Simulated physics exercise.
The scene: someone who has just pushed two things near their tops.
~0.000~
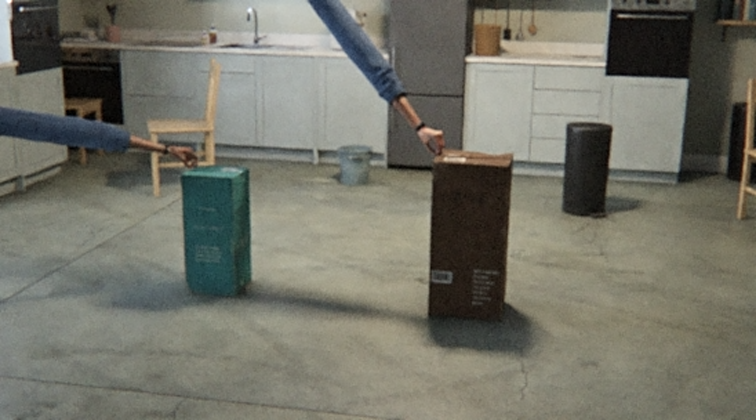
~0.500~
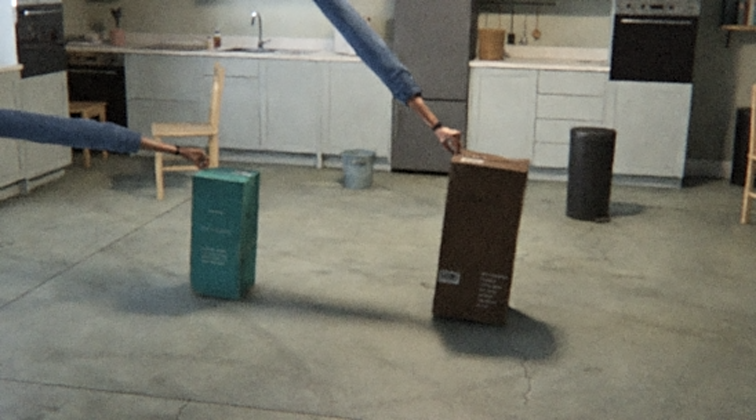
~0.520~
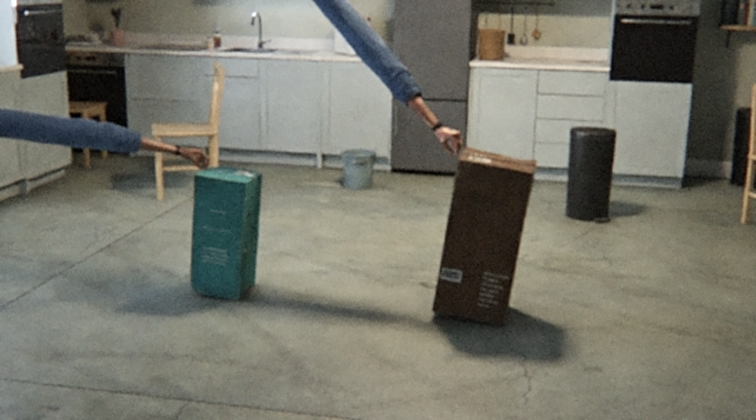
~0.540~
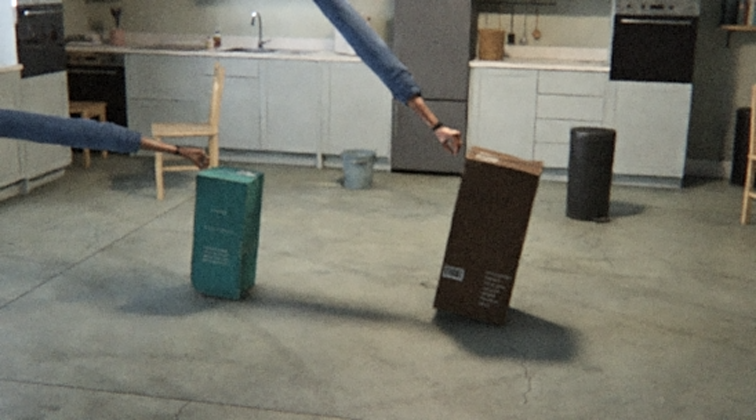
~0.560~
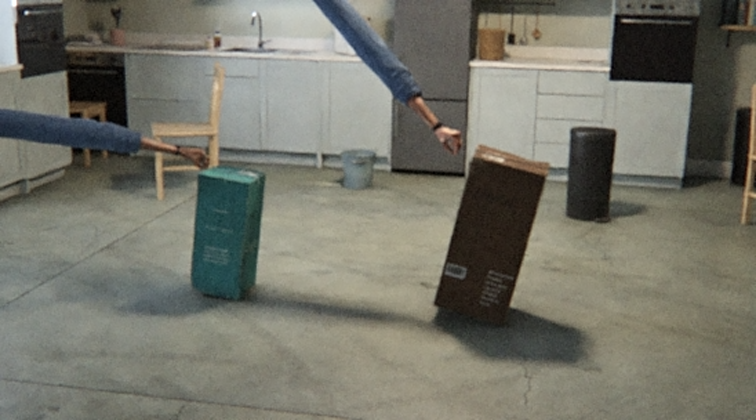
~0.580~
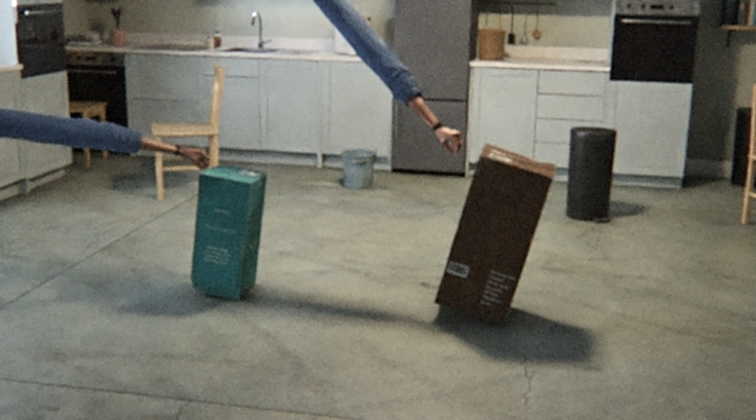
A tall brown parcel and a smaller turquoise one lean to the right on the grey concrete floor of a kitchen, seen from across the room. Two denim-sleeved arms reach in, one hand at each parcel's top, with pale cabinets, wooden chairs and bins behind. Both start upright; the brown one tilts further, leaving the hand, while the turquoise leans slightly.
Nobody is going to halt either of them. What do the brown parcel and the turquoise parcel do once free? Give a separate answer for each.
In the end the brown parcel tumbles over, while the turquoise parcel stays upright.
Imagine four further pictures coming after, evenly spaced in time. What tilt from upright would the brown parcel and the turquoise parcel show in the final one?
Tilts at that frame: 20° and 8°.
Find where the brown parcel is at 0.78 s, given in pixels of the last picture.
I'd look close to pixel (524, 235).
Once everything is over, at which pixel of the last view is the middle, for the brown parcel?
Resting spot: Approximately (596, 288).
After 0.78 s, brown parcel 33° off upright near (524, 235); turquoise parcel 4° off upright near (225, 232).
After 0.94 s, brown parcel 52° off upright near (552, 245); turquoise parcel 4° off upright near (217, 231).
After 1.08 s, brown parcel 79° off upright near (582, 273); turquoise parcel upright near (222, 233).
At rest (1.8 s), the brown parcel topples, near (596, 288); the turquoise parcel settles on its feet, near (221, 233).
